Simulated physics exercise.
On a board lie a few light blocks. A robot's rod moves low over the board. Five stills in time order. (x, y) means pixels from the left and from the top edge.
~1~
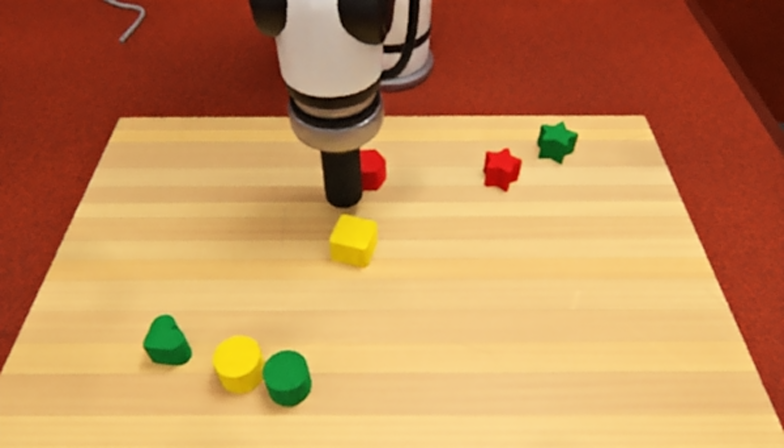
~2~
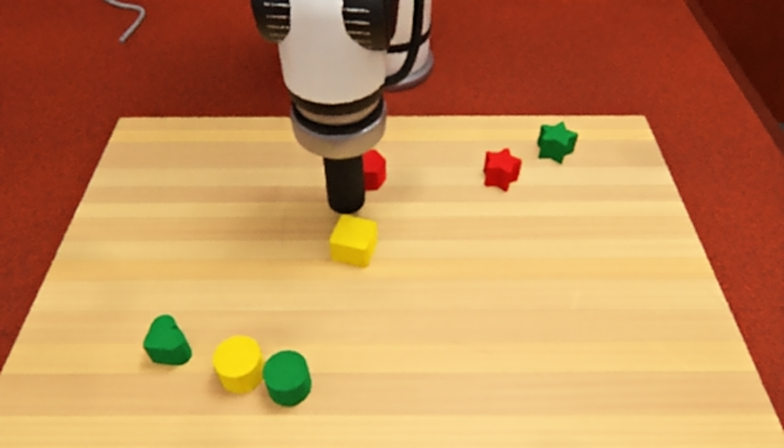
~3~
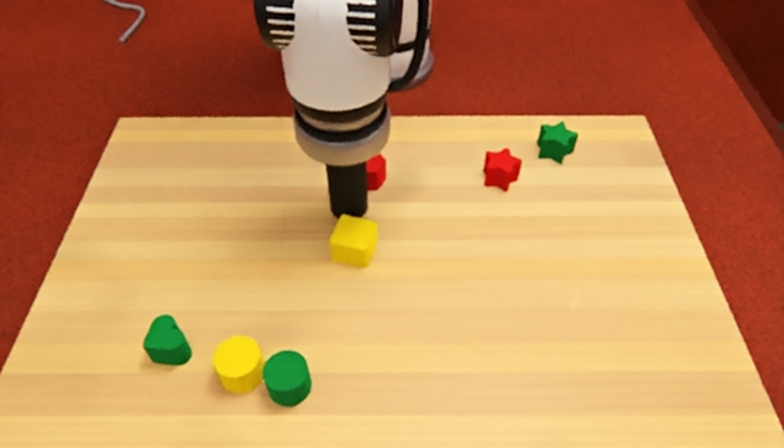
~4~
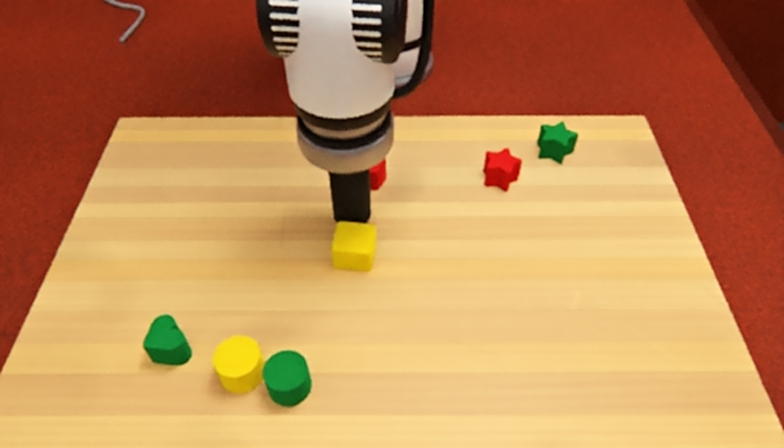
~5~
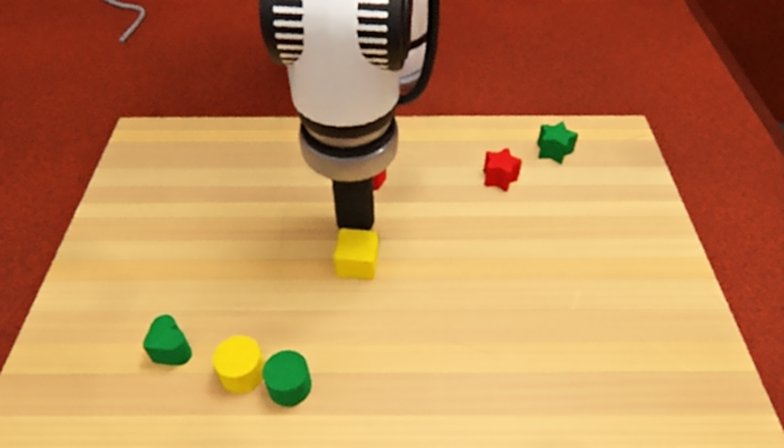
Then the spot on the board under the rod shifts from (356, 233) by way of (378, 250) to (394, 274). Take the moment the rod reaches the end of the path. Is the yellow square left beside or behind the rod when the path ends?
My answer is yes.
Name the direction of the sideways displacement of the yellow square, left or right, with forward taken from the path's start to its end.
Well, taking the path from its start to its end as straight ahead, the yellow square moves to the right.
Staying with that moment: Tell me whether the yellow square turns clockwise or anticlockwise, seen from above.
Looking down, my answer is that the yellow square rotates clockwise.
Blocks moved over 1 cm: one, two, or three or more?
One gets moved.
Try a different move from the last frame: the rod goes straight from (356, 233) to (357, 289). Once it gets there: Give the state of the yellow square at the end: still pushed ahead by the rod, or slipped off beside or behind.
It is still ahead of the rod.
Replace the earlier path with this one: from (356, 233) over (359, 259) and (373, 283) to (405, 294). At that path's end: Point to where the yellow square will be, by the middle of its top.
At pixel (374, 304).
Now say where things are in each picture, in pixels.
In the first picture, rod tip (344, 195); block tops, yellow square (353, 231); red hexagonal block (367, 160).
In the second picture, rod (347, 201); blocks unchanged.
In the third picture, rod (349, 207); blocks unchanged.
In the fourth picture, rod (352, 214); yellow square (354, 237).
In the fifth picture, rod (355, 221); yellow square (356, 244); red hexagonal block hidden.
What follows on the original path. Halfway along, rod (378, 239); yellow square (361, 261), turned 25° clockwise.
At the end, rod (393, 263); yellow square (358, 274), turned 50° clockwise; red hexagonal block in place.
